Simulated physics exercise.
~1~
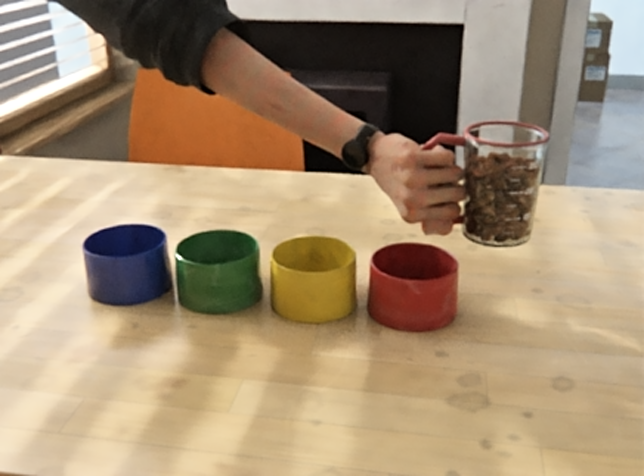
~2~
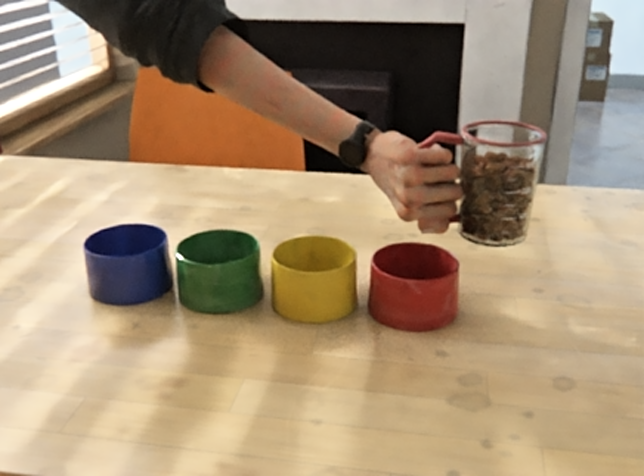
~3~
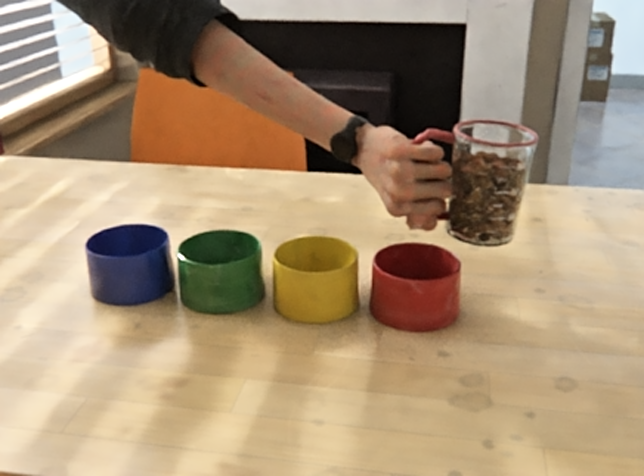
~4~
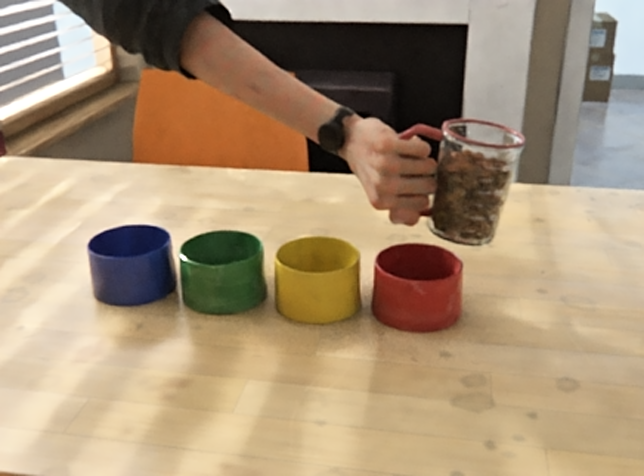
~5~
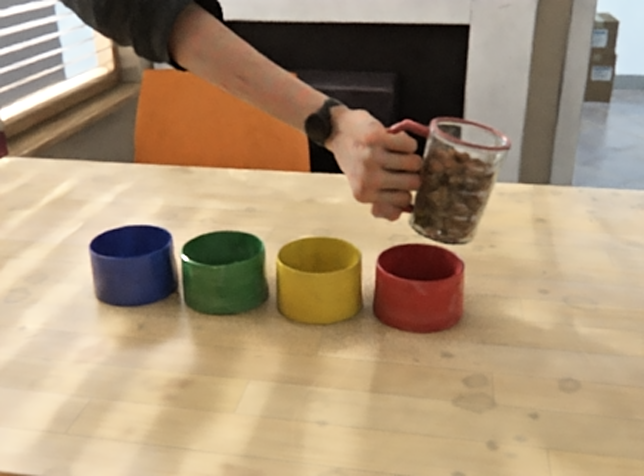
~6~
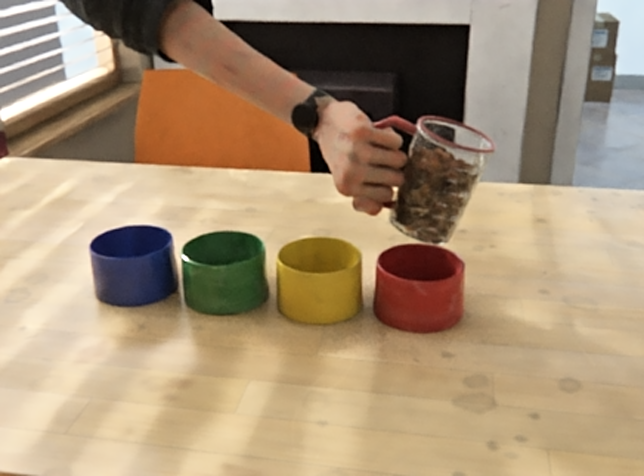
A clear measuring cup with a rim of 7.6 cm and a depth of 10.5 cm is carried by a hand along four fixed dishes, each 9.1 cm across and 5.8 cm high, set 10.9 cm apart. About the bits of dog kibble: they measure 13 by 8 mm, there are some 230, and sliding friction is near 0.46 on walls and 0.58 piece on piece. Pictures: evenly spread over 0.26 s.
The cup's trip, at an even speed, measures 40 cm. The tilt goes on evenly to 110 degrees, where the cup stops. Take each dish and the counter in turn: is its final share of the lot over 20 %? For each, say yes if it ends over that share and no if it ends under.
Red - no, blue - no, green - yes, yellow - no, counter - yes.
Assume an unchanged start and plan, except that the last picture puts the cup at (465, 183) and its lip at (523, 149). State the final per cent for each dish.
Red 0; blue 0; green 30; yellow 30.
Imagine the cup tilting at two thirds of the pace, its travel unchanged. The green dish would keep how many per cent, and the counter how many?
In that case the green dish gets 50 while the counter gets 50.
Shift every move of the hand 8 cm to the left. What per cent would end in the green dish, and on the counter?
Green 0, counter 0.
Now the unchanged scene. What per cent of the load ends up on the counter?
The share comes to some 50 percent.
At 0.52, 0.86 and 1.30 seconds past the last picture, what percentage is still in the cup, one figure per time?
Around 100 per cent at the first moment, 100 at the second and 80 at the third.
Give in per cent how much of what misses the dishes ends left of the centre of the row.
Share: About 100 in a hundred.
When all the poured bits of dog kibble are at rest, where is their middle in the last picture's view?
At about (200, 282).
Then, 0.52 s after the last picture, tilt 61 degrees; cup holds 100 %.
Then, 0.86 s after the last picture, tilt 90 degrees; cup holds 100 %.
Then, 1.30 s after the last picture, tilt 110 degrees; cup holds 80 %, green 10 %.
In the end, red 0 %, blue 0 %, green 45 %, yellow 0 %, counter 50 %, cup 5 %.
